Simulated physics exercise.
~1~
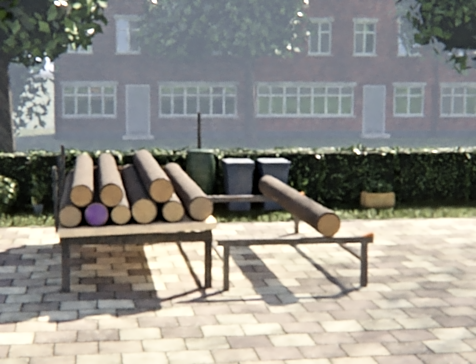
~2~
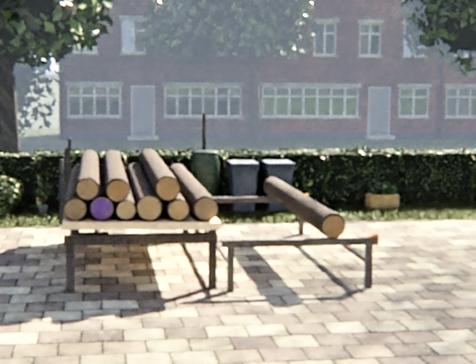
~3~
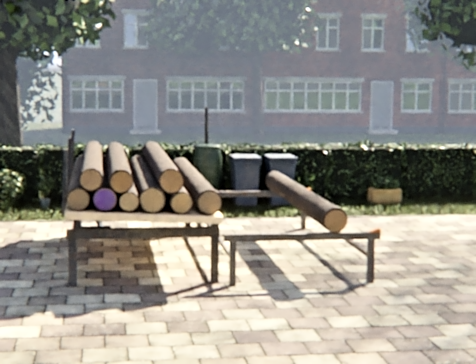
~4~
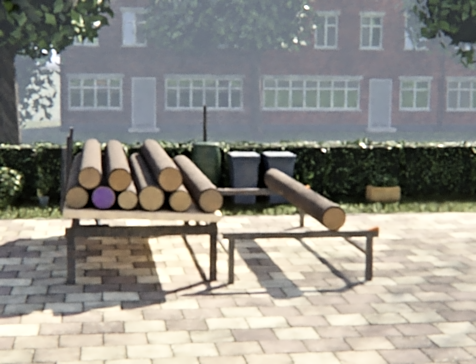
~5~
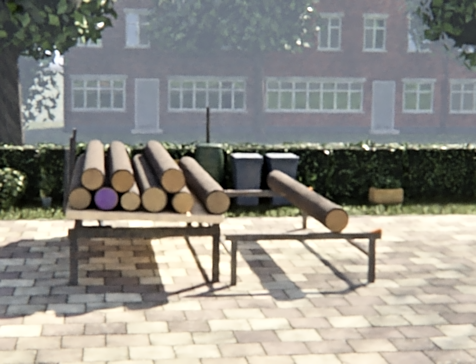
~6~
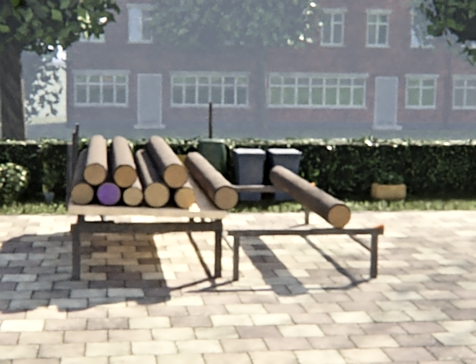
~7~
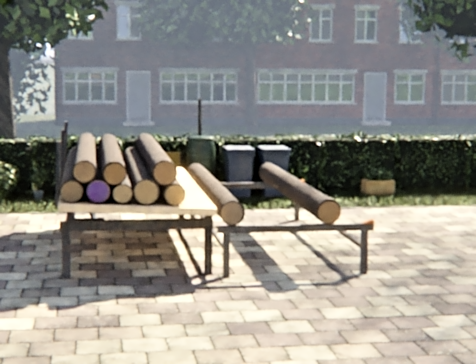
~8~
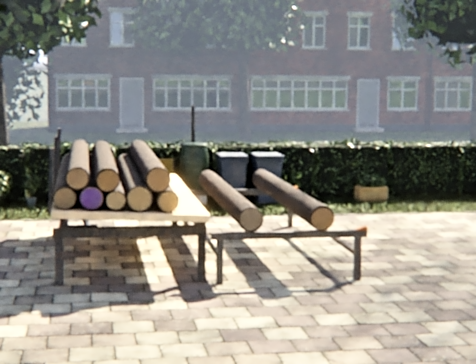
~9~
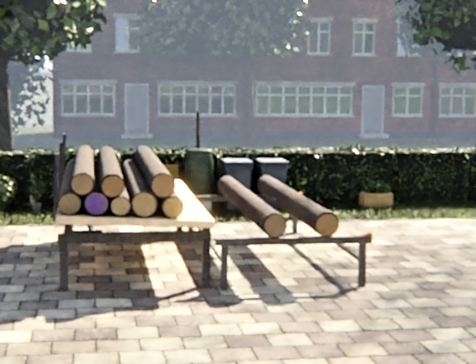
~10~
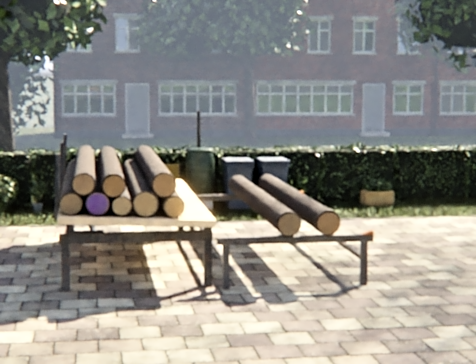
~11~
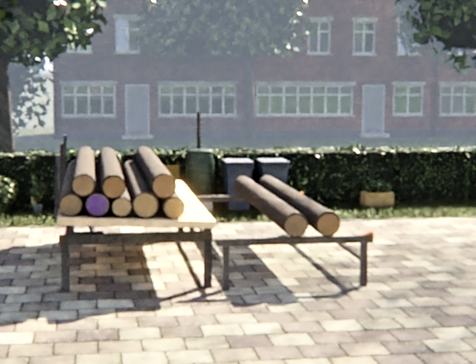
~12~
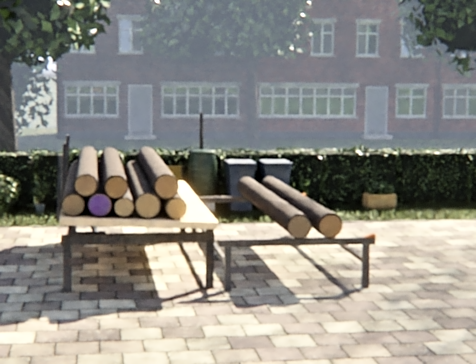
A paved yard in front of a hedge, dark bins and a hazy brick building is seen from the front by a slightly swaying camera. On the left, a wooden table holds a stack of brown poles, ends facing the viewer, with a purple-ended one in the bottom row; on the right, a lower rack holds a single pole. The rightmost pole on the table shifts right, drops over the edge and lands on the rack. It rolls up beside the pole already there, and the two rest side by side. The purple one stays on the table, under the remaining stack.
